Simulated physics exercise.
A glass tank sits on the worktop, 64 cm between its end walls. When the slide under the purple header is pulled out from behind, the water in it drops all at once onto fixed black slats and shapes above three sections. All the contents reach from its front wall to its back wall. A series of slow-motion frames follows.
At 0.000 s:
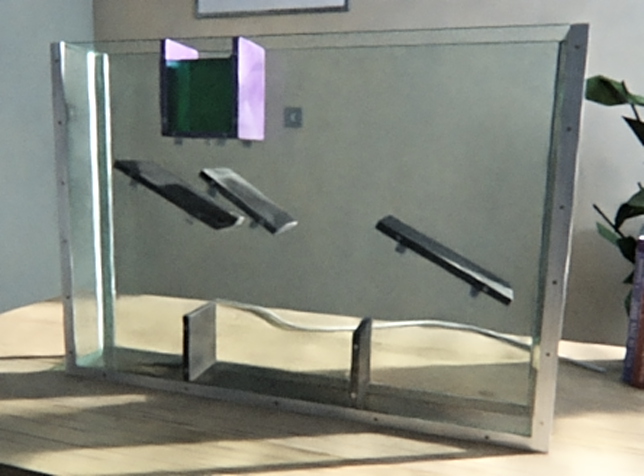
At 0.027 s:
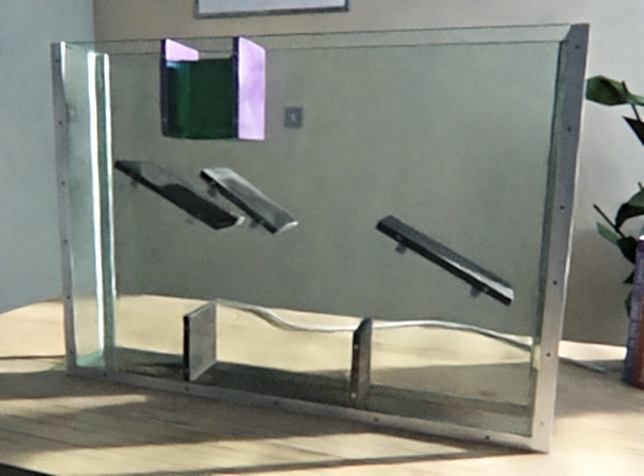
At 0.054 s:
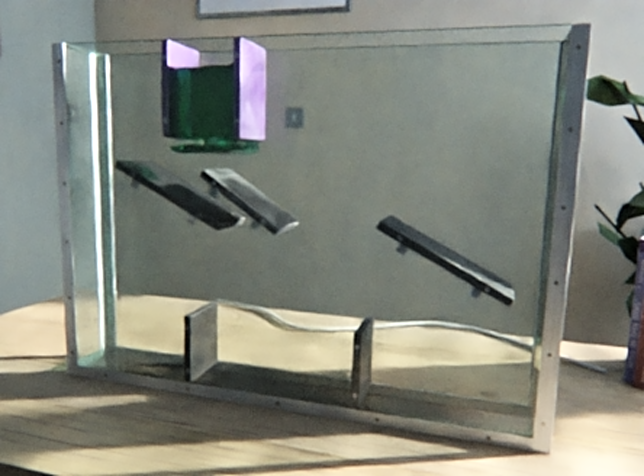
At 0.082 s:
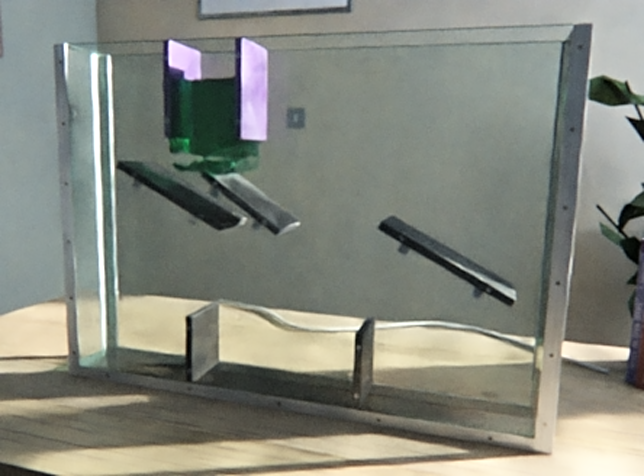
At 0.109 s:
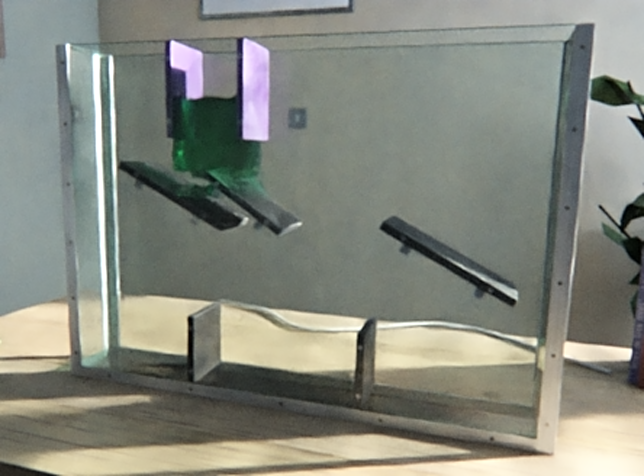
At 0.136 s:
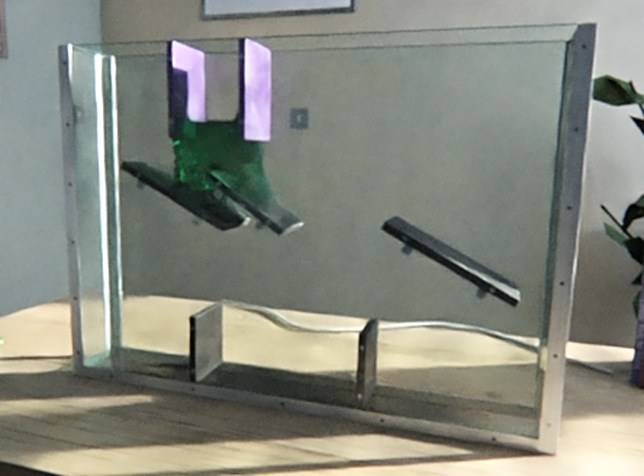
In the video, dark green liquid held between two purple-faced panels in a glass tank drops downward as a block, its ragged lower part reaching two slanted dark bars and spreading over them while the space between the panels empties.
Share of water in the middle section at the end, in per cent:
55 per cent.
After 0.25 s 96 per cent has yet to come down; below, left 0, middle 3, right 1.
After 0.41 s 33 per cent has yet to come down; below, left 1, middle 35, right 31.
After 0.79 s 5 per cent has yet to come down; below, left 12, middle 55, right 28.
In the end the left section holds 12, the middle 57 and the right 31 per cent.
